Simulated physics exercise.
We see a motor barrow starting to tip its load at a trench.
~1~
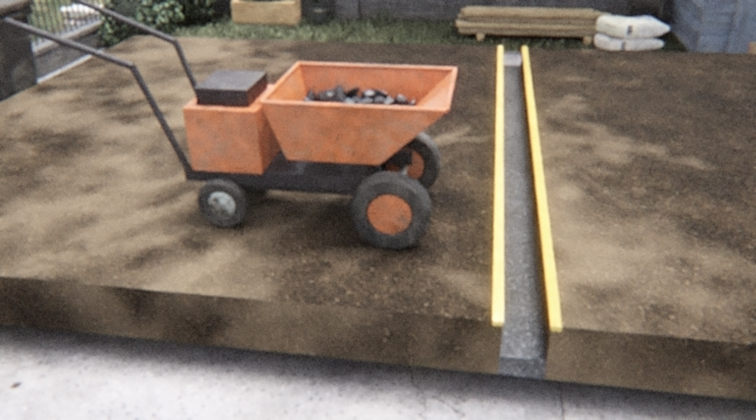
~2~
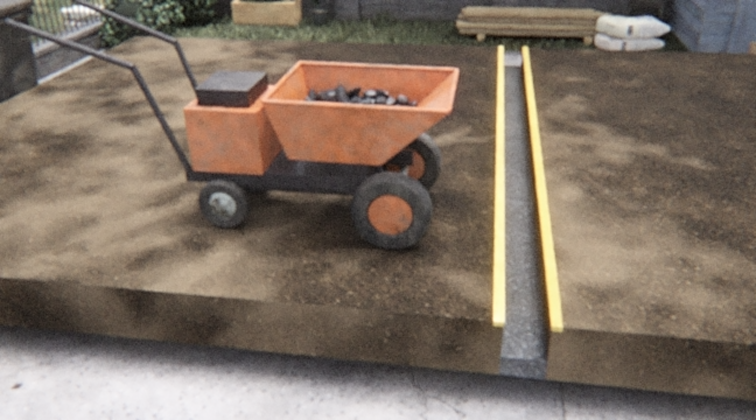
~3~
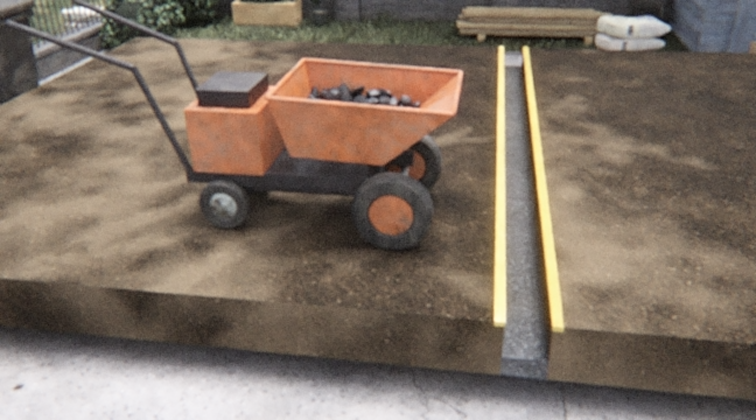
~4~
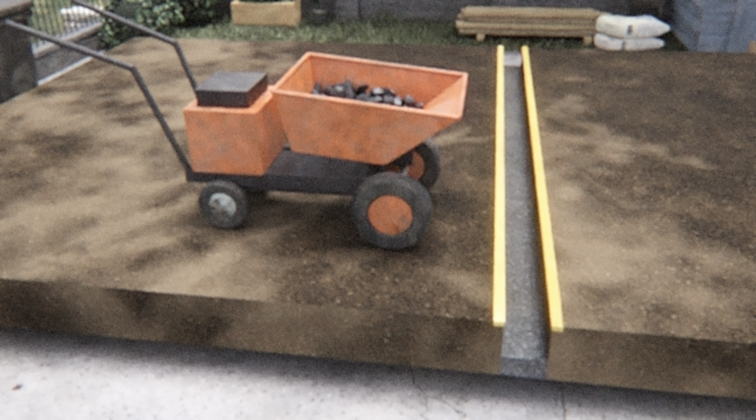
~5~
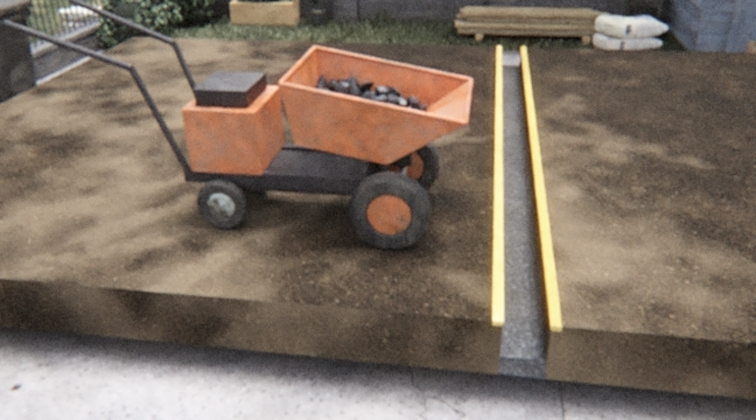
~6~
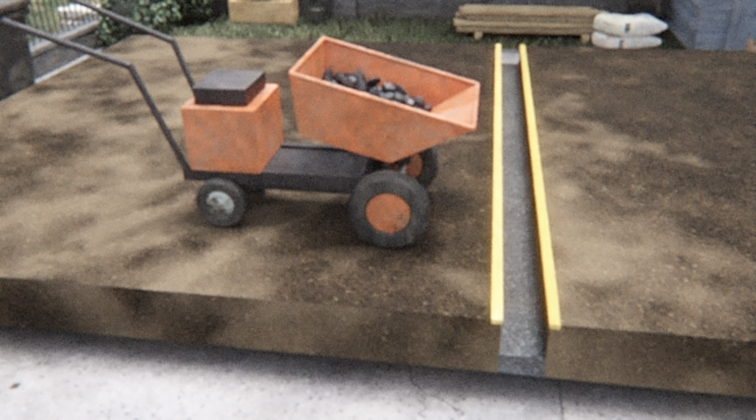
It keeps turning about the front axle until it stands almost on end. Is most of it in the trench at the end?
Between the edges lies the larger part of the load.
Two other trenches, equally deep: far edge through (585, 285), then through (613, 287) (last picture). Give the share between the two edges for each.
The first gives 100 %, the second 100 %.
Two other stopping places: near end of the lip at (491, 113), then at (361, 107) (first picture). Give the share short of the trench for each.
In turn 0 and 50 in a hundred.
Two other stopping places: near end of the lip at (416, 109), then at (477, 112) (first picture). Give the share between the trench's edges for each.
Roughly 70 per cent, and 10 per cent.
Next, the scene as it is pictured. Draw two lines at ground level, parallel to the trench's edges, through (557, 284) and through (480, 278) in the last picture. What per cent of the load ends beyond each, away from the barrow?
The first gives 20 %, the second 90 %.
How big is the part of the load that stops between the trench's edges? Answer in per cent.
It comes to 75 per cent or so.
Shortly afterwards, skip tipped steeply; the whole lot in the skip.
Next, skip tipped right over; the bulk in the skip; near a quarter in or heaped over the trench; a little beyond it.
Some moments later, skip tipped right over; a little in the skip; near two thirds in or heaped over the trench; near a quarter beyond it.
In the end, skip tipped right over; a little in the skip; the bulk in or heaped over the trench; near a quarter beyond it.
